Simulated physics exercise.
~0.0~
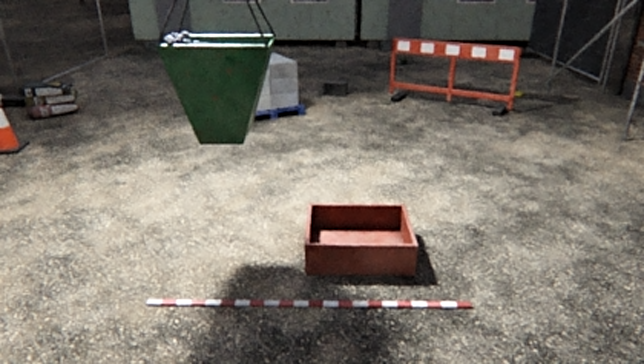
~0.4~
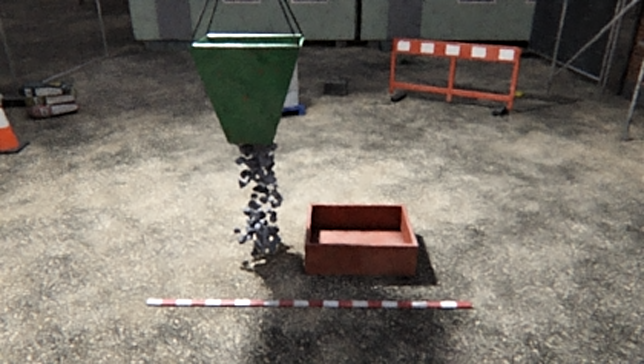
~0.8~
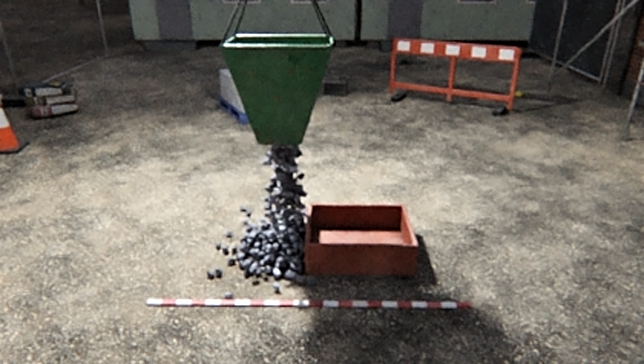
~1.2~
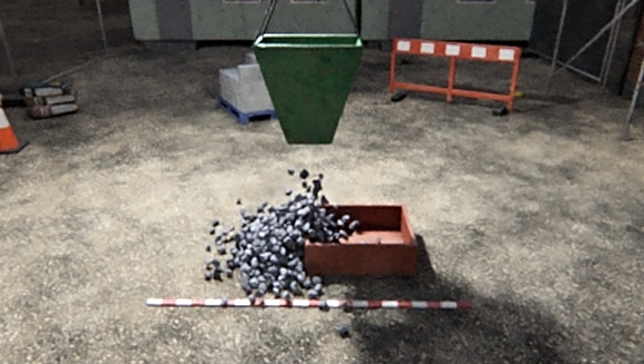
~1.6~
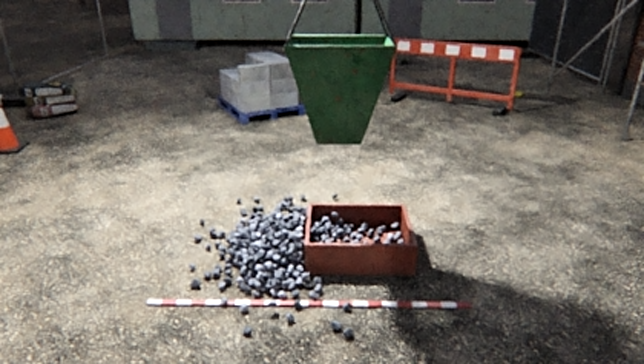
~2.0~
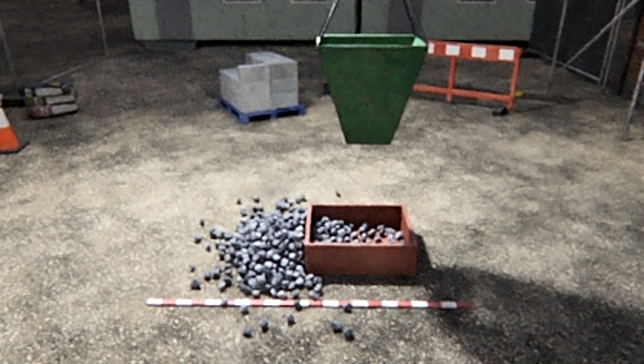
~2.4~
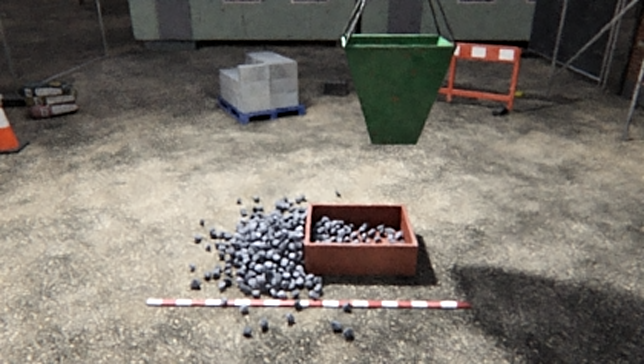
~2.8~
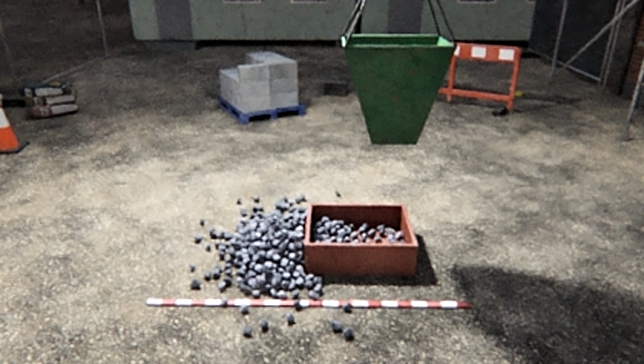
In a gravel yard, a green skip moves right, dropping stones mostly left of the bin.
